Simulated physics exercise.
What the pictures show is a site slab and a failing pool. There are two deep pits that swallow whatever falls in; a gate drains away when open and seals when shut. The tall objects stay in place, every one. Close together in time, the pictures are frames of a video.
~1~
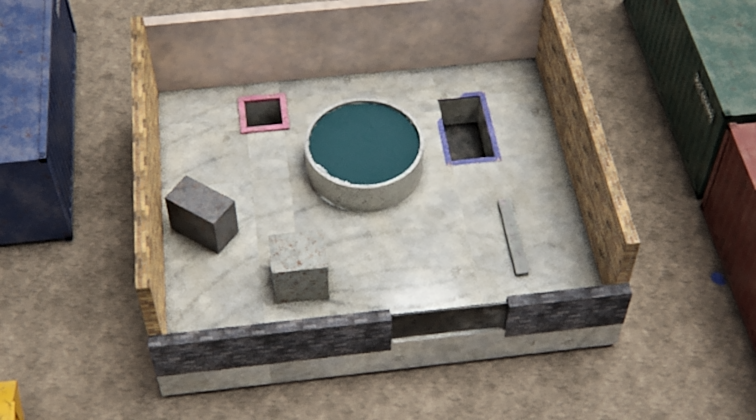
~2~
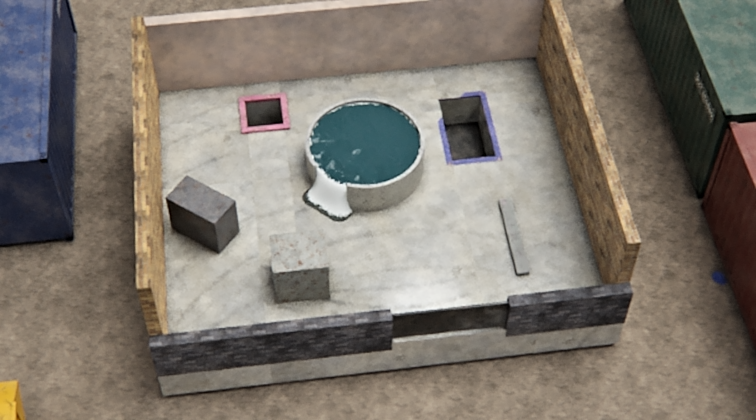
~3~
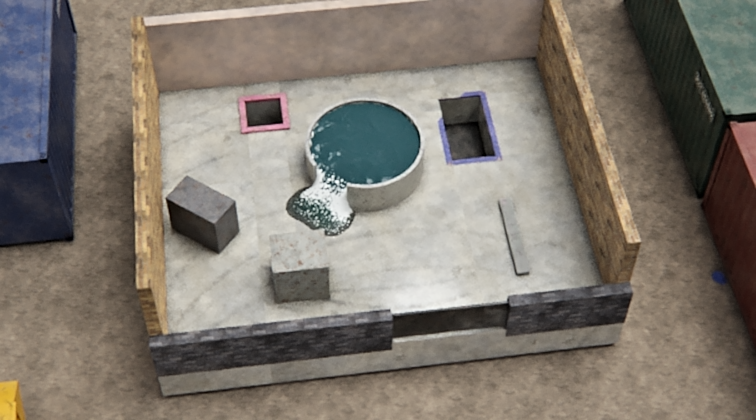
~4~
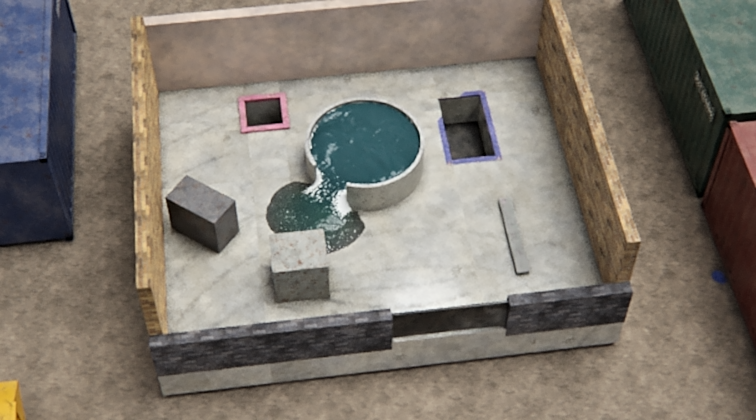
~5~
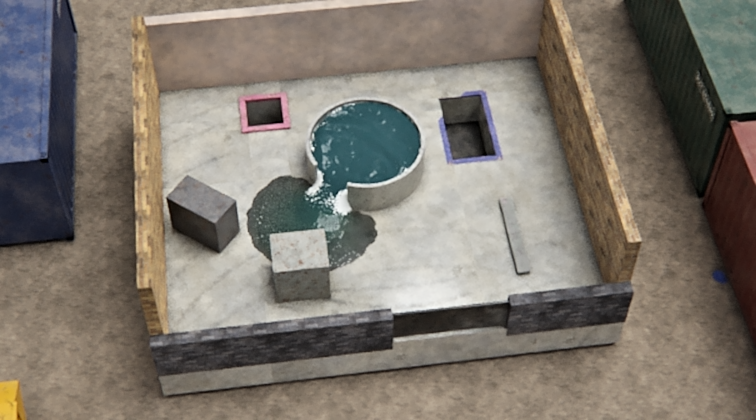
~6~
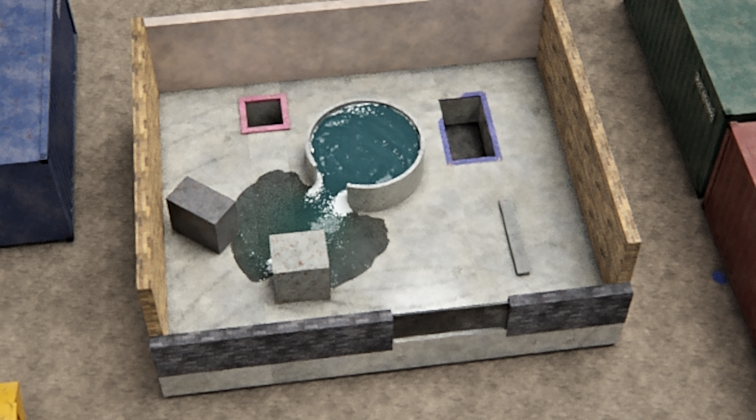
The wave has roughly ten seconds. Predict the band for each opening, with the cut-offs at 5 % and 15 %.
Result: The gate will drain shy of five per cent, the blue pit will drain shy of five per cent, the pink pit will drain shy of five per cent.
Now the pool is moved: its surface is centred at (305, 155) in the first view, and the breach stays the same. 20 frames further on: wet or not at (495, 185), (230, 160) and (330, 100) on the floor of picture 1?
Going through the three spots, I'd say high and dry, swamped, high and dry.
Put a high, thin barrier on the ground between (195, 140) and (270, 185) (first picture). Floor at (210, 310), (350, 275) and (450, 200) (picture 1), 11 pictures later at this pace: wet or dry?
Result in the order given: Drowned, drowned, unaffected.
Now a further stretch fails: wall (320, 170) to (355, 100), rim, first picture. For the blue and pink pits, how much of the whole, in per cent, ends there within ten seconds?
Near enough: Blue 6 percent, pink 30 percent.
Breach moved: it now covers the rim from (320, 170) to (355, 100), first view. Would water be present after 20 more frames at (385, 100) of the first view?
Check at the given point: Inundated.
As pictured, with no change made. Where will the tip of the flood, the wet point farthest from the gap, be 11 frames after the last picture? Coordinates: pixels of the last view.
Farthest reach: (170, 356).
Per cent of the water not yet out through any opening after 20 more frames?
Estimate: 100 per cent.
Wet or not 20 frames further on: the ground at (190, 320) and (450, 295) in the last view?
As listed: Swamped; swamped.
A moment on, water covers 20 % of the floor; the gate 0 %, the blue pit 0 %, the pink pit 0 %.
Next, water covers 25 % of the floor; the gate 0 %, the blue pit 0 %, the pink pit 0 %.
Then, water covers 40 % of the floor; the gate 0 %, the blue pit 0 %, the pink pit 0 %.
Later, water covers 60 % of the floor; the gate 0 %, the blue pit 0 %, the pink pit 0 %.
In the end, water covers 90 % of the floor; the gate 0 %, the blue pit 3 %, the pink pit 1 %.
